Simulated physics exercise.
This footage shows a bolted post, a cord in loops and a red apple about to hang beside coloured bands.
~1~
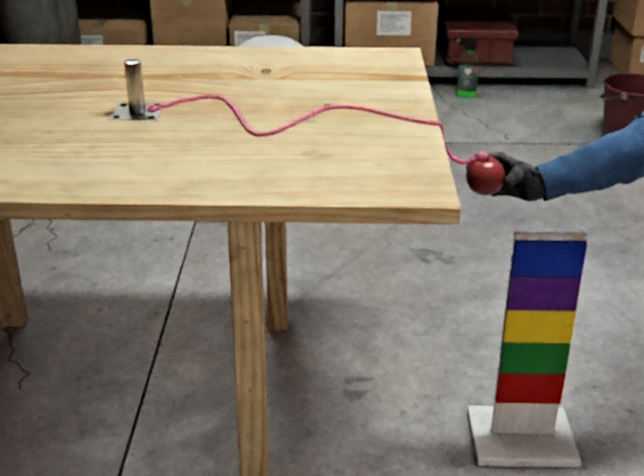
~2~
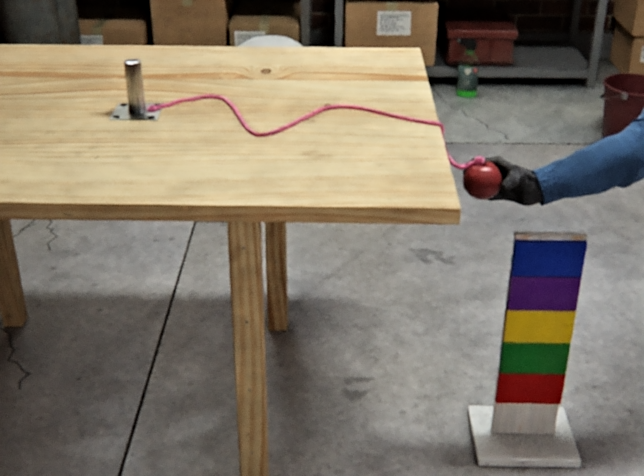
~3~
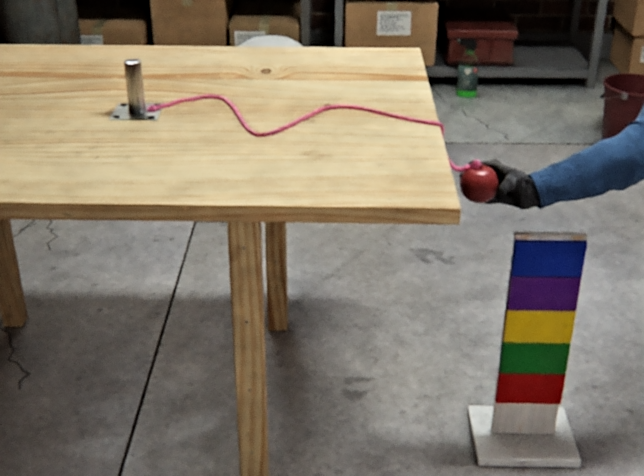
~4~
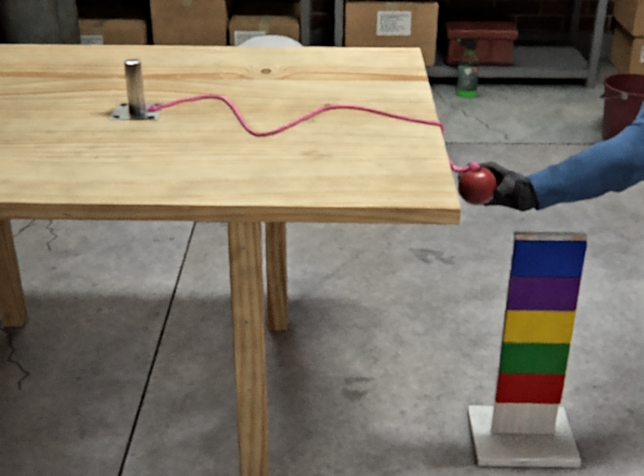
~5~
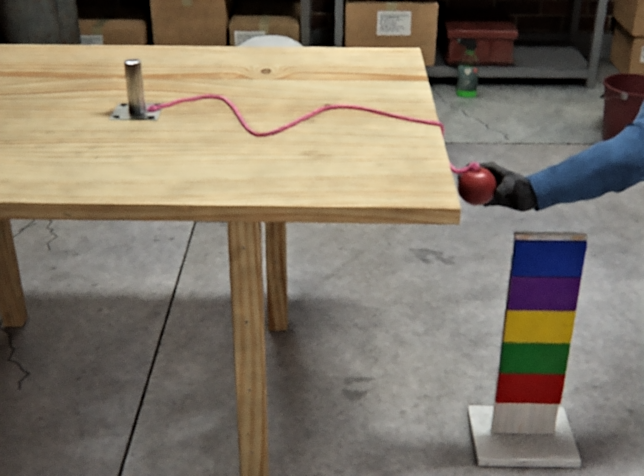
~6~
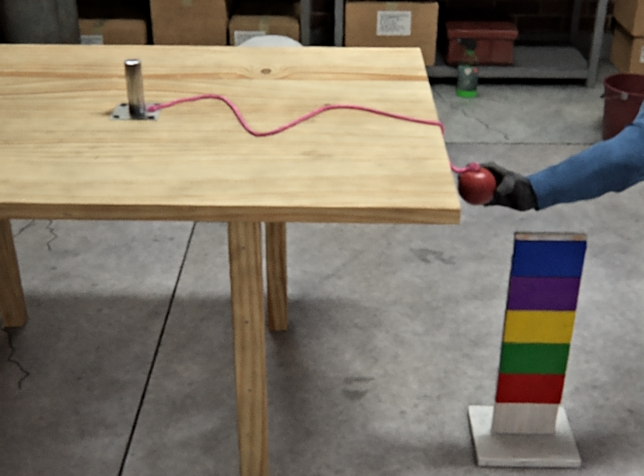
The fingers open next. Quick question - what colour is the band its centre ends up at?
It's the yellow band.
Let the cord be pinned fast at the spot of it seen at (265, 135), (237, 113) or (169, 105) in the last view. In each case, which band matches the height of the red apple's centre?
In order: Blue; purple; yellow.
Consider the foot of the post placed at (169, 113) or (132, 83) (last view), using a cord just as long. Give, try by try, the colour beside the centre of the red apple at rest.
The first case gives green, the second gives purple.
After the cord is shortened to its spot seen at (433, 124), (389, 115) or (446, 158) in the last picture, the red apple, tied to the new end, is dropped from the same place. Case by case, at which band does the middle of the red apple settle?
Try by try, the answer is blue; above them all; purple.
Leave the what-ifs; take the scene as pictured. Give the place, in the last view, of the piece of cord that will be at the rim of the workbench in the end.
The point at (321, 110).
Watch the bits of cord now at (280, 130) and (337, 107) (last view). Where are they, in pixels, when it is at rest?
First one: (371, 117); second one: (438, 140).
Early on, apple near (424, 292); level with purple.
Midway, apple near (433, 301); level with yellow.
Finally, apple near (429, 310); level with yellow. At yellow.
